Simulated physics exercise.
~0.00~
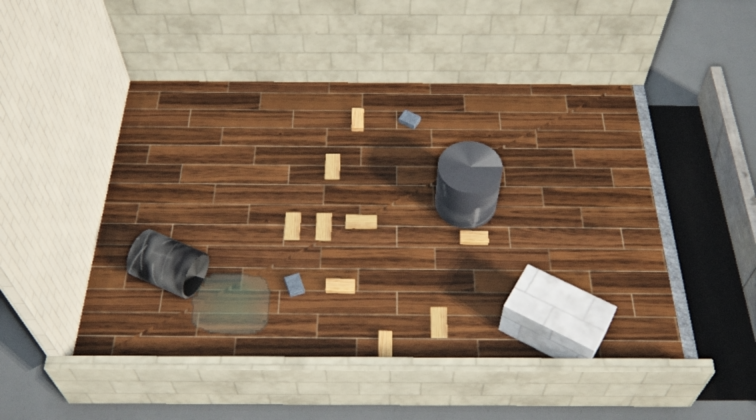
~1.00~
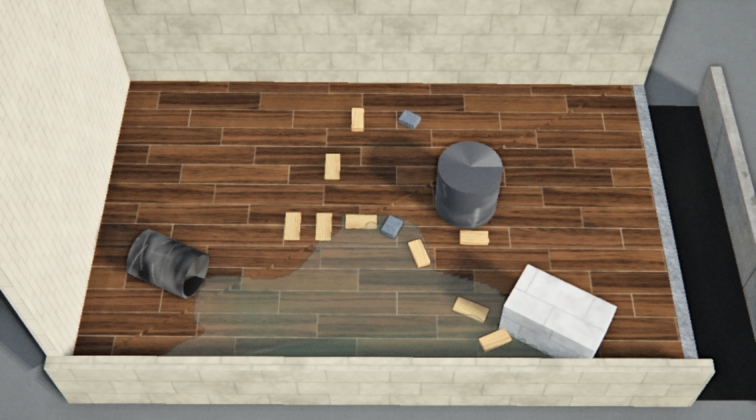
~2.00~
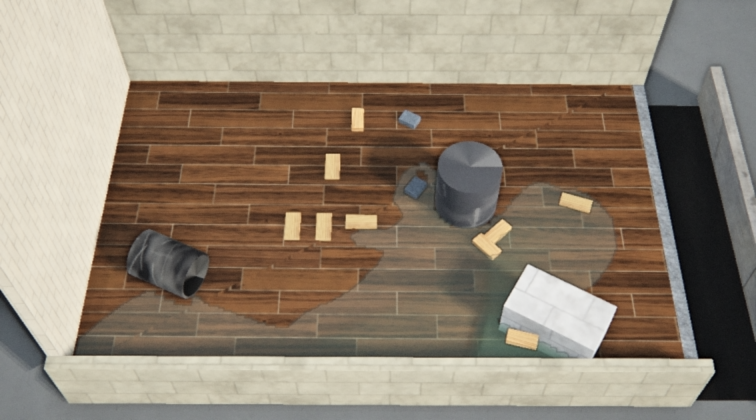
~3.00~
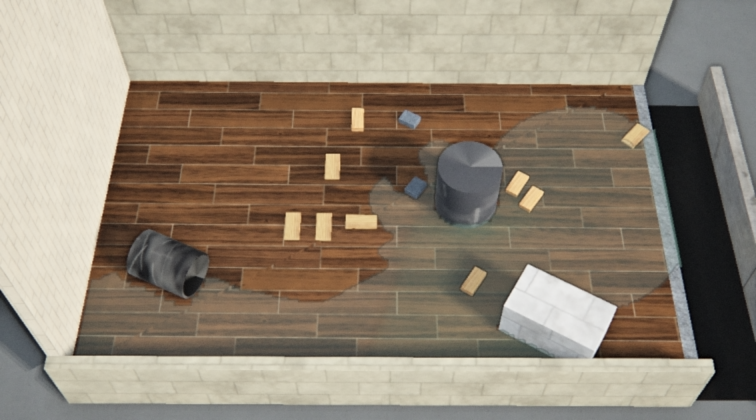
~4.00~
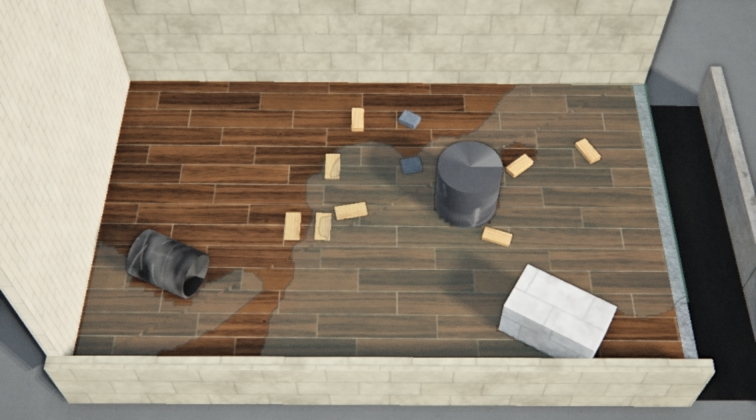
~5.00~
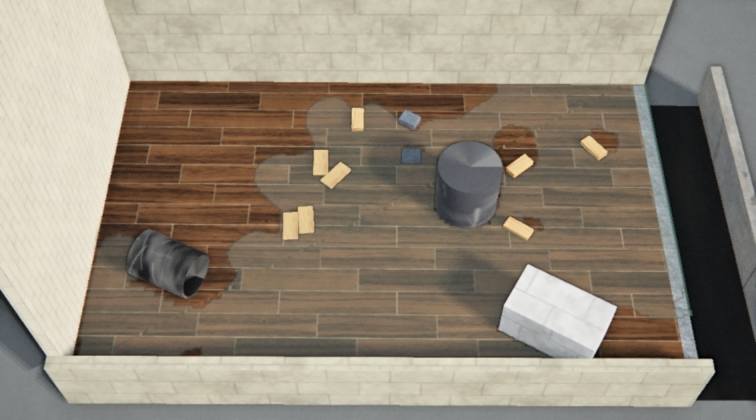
On a walled wooden floor, spreading water pushes several small blocks right and upward.
